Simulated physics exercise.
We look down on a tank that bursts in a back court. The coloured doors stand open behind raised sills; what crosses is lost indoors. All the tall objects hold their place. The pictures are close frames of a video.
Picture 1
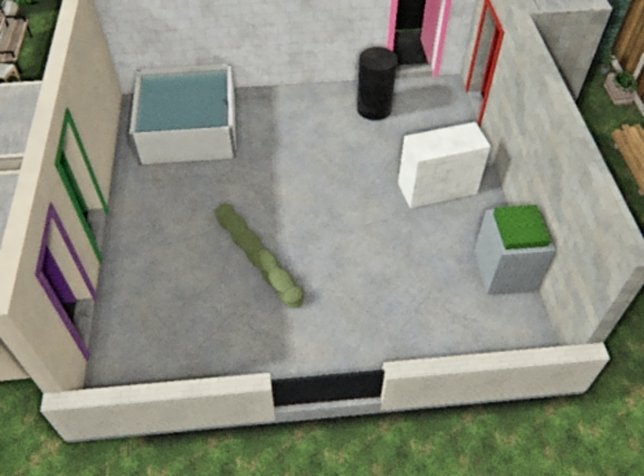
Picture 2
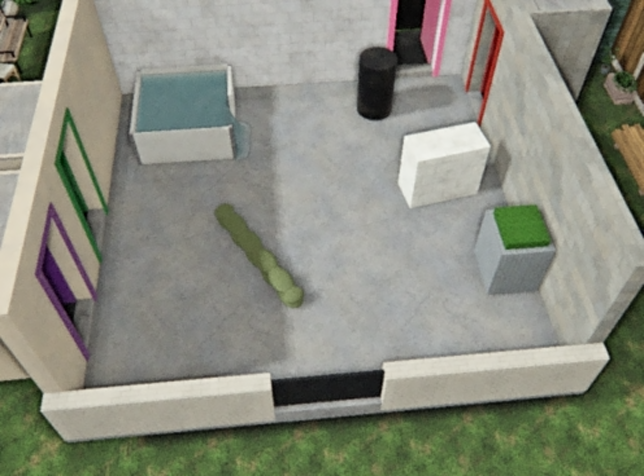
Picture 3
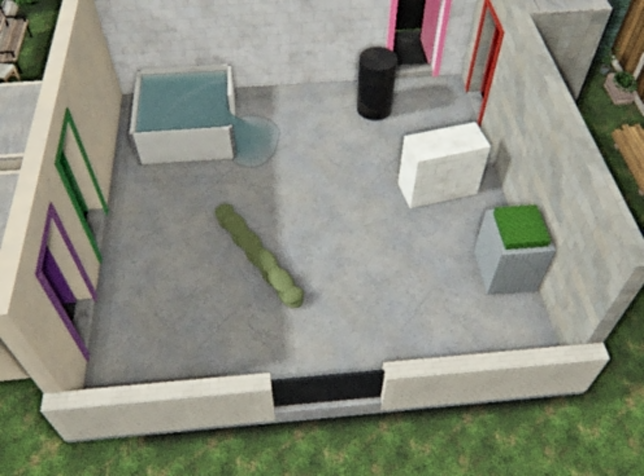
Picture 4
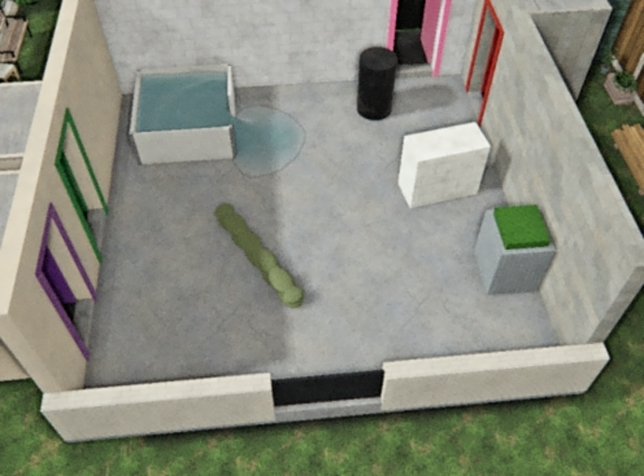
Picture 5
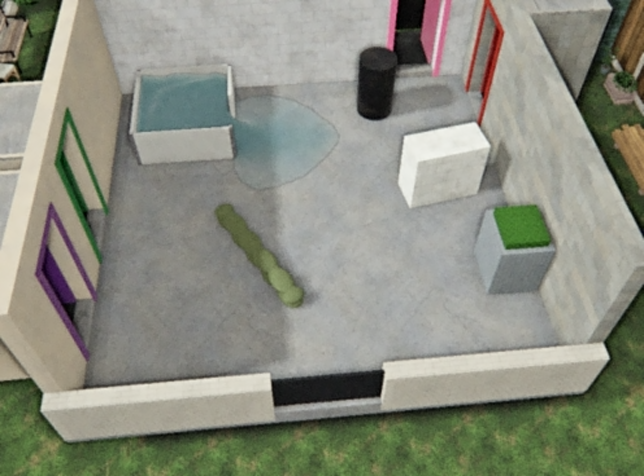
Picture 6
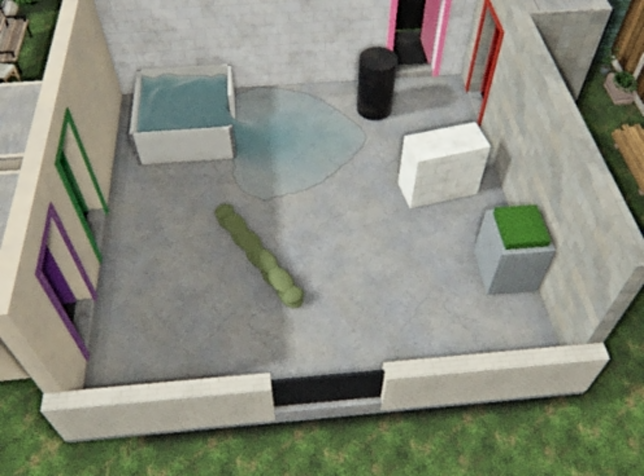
Water pours from the right side of a tank and spreads rightward across the grey court.
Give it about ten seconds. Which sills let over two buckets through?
One by one: The purple door admits no more than that; the red door lets in a lot; the green door admits no more than that; the pink door admits no more than that.
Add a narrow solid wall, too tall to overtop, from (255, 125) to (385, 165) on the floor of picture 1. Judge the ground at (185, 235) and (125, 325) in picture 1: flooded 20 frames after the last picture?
One after the other: Dry, free of water.
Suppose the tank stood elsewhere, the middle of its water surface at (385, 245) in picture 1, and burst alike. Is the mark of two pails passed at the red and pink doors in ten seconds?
Then: Red door takes less, pink door stays under.
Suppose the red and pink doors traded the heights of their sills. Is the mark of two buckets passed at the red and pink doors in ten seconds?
One by one: Red door keeps below it, pink door floods.
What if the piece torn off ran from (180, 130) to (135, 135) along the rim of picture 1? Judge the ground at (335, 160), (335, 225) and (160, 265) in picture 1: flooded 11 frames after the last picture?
In turn: No water, clear, covered.
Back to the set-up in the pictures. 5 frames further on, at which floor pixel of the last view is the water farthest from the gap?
Around (467, 151).
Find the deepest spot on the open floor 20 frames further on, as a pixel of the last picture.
Roughly at (489, 157).
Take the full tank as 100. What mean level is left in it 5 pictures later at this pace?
Close to 66 %.
A moment on, water covers 25 % of the floor; the purple door not reached, the red door not reached, the green door not reached, the pink door not reached.
Next, water covers 40 % of the floor; the purple door not reached, the red door under two buckets in, the green door not reached, the pink door wet at the sill, nothing in.
Then, water covers 45 % of the floor; the purple door not reached, the red door over two buckets in, the green door not reached, the pink door wet at the sill, nothing in.
Later, water covers 55 % of the floor; the purple door not reached, the red door far over two buckets in, the green door not reached, the pink door wet at the sill, nothing in.
In the end, water covers 70 % of the floor; the purple door not reached, the red door far over two buckets in, the green door not reached, the pink door wet at the sill, nothing in.
